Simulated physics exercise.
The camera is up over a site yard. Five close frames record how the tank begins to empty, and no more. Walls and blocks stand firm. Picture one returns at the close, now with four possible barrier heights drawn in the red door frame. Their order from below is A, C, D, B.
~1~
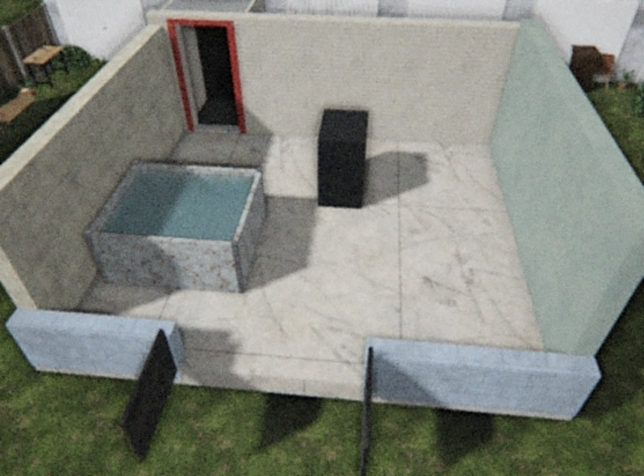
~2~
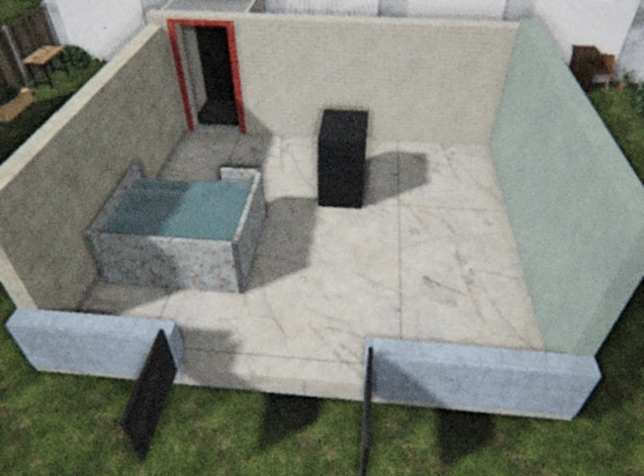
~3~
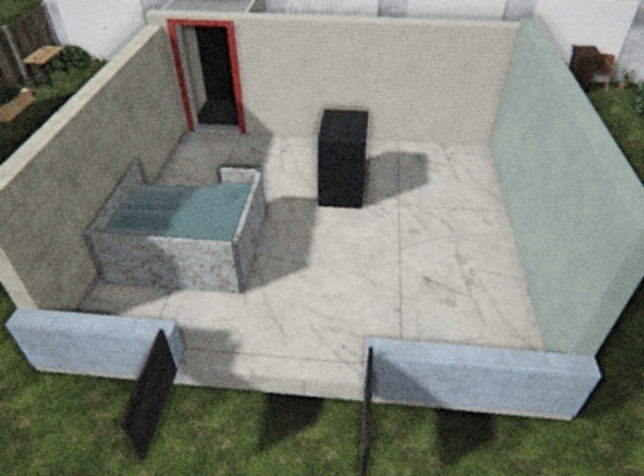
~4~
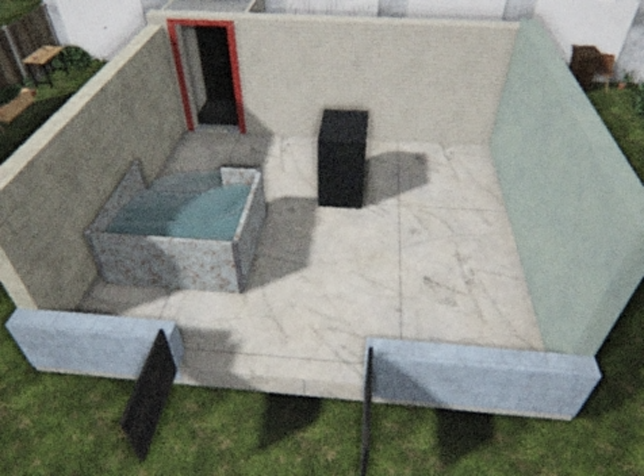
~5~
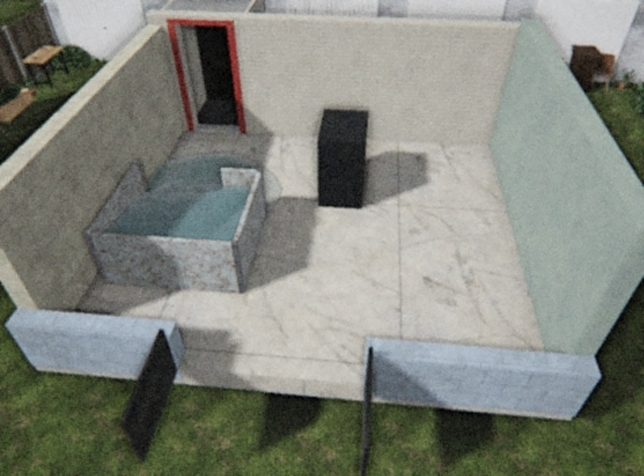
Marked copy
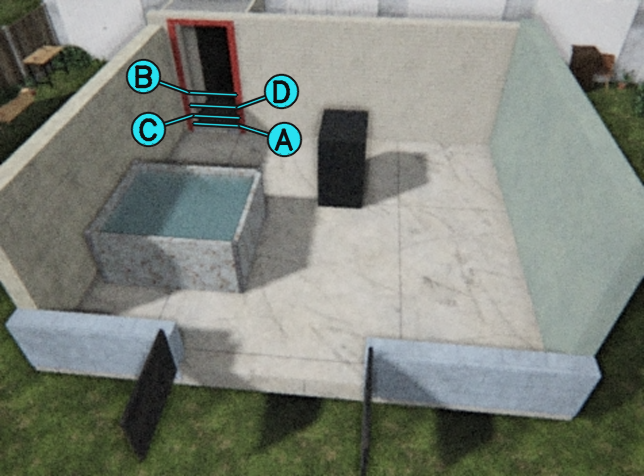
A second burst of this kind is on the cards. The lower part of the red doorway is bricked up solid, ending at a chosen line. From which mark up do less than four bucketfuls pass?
I would pick mark D.
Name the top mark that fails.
The answer is C.
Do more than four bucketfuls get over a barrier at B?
No, not at all.
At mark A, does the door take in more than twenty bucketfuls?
Yes.
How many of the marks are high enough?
Two of the four.
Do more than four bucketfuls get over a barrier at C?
Yes.
In cyan, A at (216, 124); B at (212, 93); C at (215, 116); D at (214, 106); from the bottom up A, C, D, B.
For mark A, dozens of bucketfuls pour in.
For mark B, nothing gets over.
For mark C, about 12 bucketfuls get in.
For mark D, a bucket or two gets in.
